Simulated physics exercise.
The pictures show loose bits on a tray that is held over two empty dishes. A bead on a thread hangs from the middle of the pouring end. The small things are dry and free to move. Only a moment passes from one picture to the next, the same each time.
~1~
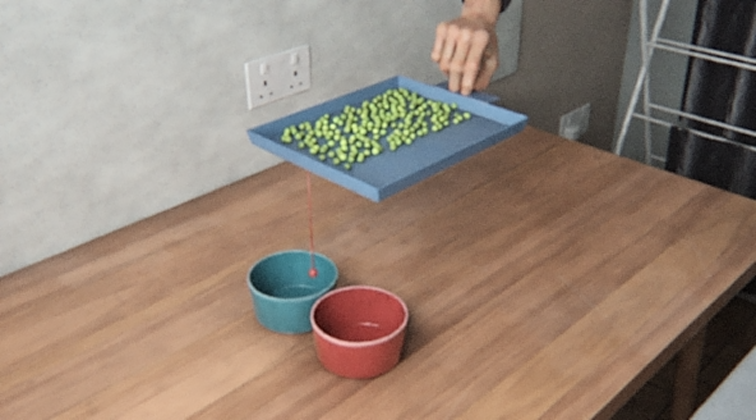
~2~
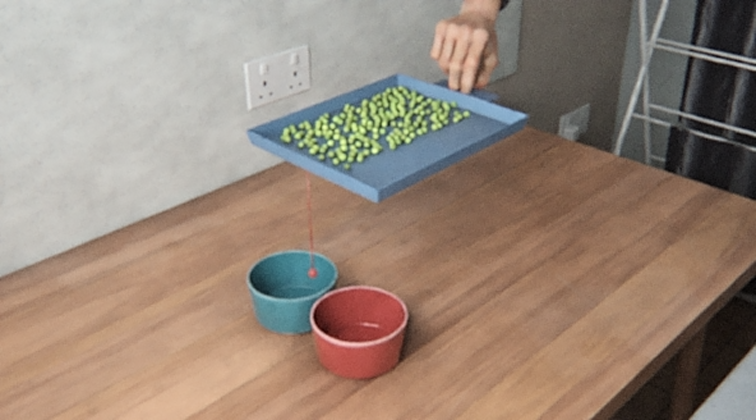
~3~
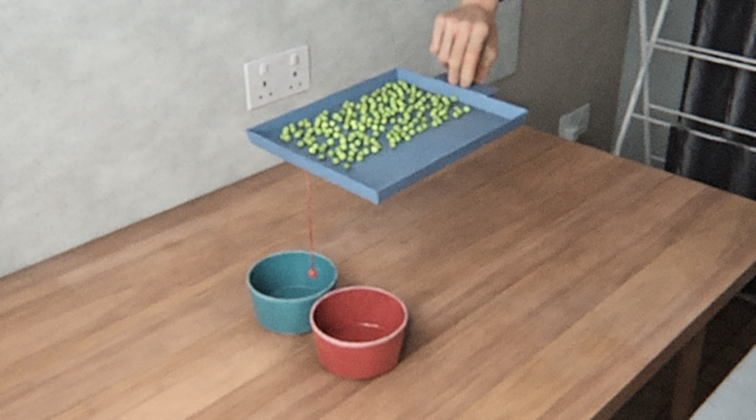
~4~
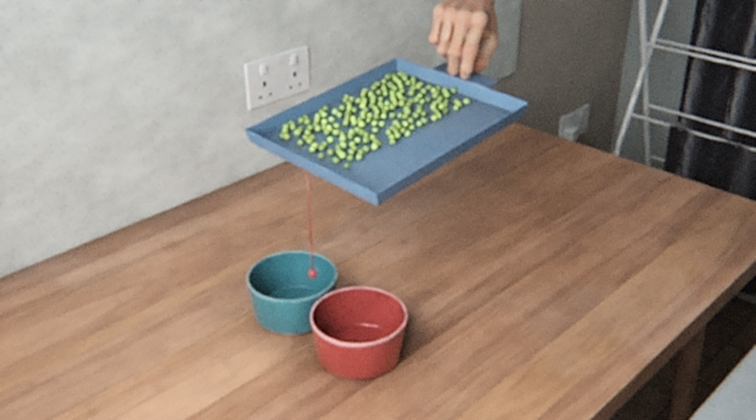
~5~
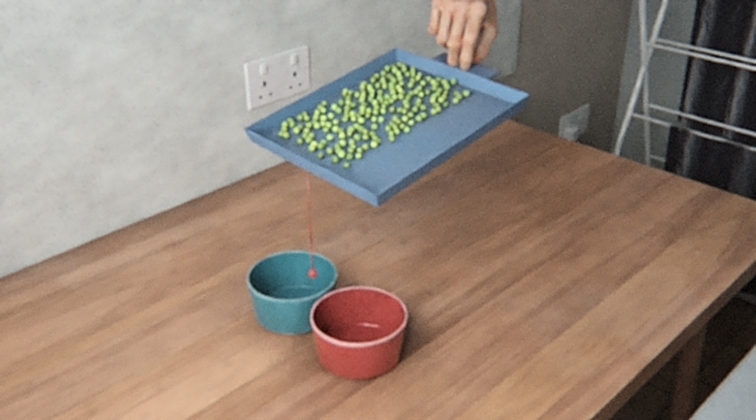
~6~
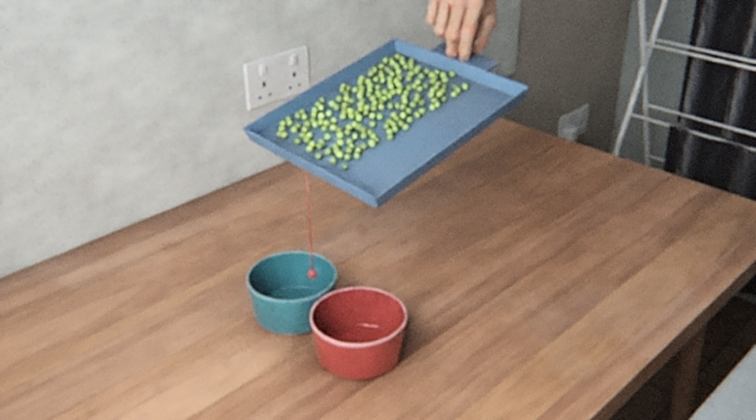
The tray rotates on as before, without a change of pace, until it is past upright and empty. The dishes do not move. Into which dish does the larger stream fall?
It favours the right-hand dish.
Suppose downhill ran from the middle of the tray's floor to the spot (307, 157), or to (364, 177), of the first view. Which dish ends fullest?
In turn: The left one; right.
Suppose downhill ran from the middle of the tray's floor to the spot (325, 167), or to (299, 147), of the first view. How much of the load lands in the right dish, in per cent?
About 20 and 0 per cent.
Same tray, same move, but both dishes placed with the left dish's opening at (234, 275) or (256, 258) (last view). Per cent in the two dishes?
Roughly 40 per cent, and 30 per cent.
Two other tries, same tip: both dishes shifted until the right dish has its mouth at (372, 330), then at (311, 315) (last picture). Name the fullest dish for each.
At the first place the dish on the right, at the second the dish on the right.
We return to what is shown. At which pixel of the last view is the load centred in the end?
Close to (357, 351).
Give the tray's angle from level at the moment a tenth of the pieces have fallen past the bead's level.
Near 90 degrees.
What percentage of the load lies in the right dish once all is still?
Some 80 per cent.
Soon, tray tipped steeply; nearly all on the tray; a stray few in the right dish; a stray few outside both; a stray few in the air.
A while on, tray tipped right over; about half on the tray; a small part in the right dish; a stray few outside both; about a third in the air.
Towards the end, tray tipped past a quarter turn; most in the right dish; about a quarter outside both.
Finally, tray tipped past a quarter turn; most in the right dish; none in the left dish; about a quarter outside both.
